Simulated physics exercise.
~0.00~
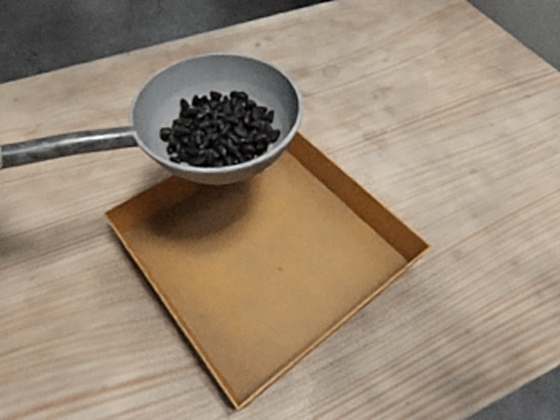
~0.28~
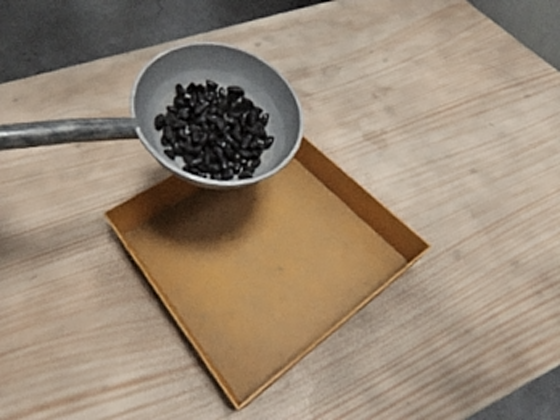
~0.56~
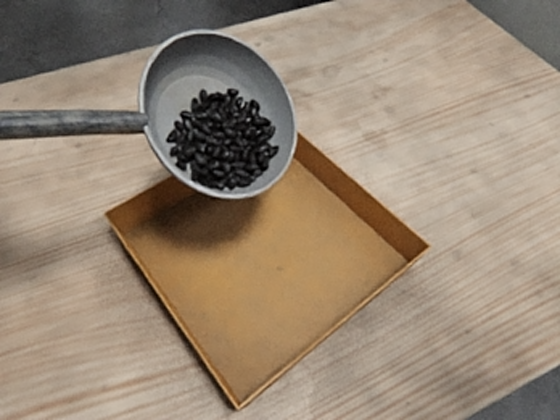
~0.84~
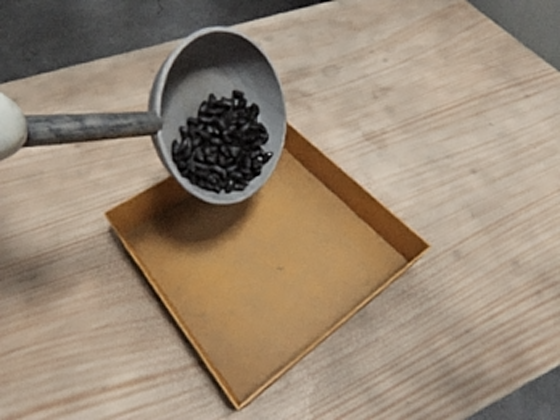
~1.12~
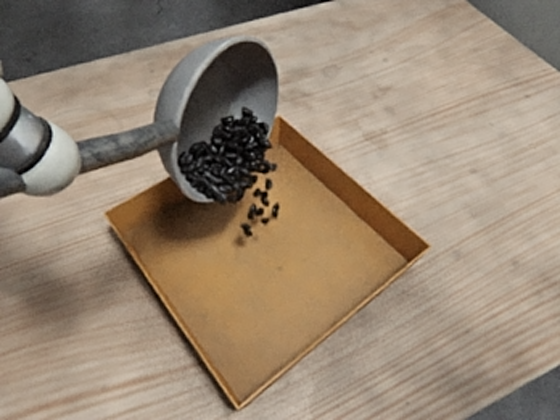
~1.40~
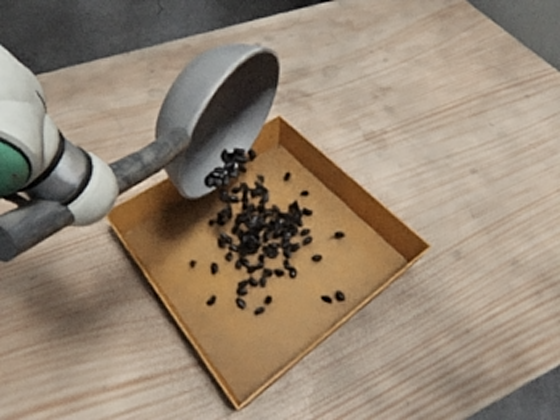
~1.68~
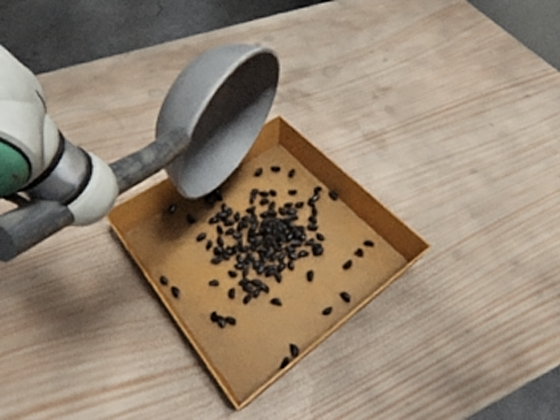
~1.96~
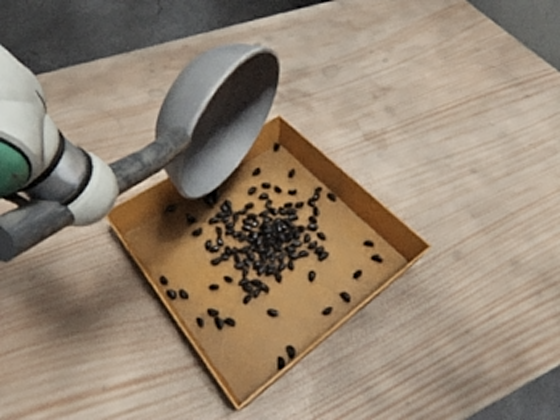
We see a grey ladle of black beans held above a square, shallow orange-brown tray on a wooden table. A robotic arm tips it steadily until the beans tumble out and scatter across the tray, leaving the ladle tilted and empty above them.
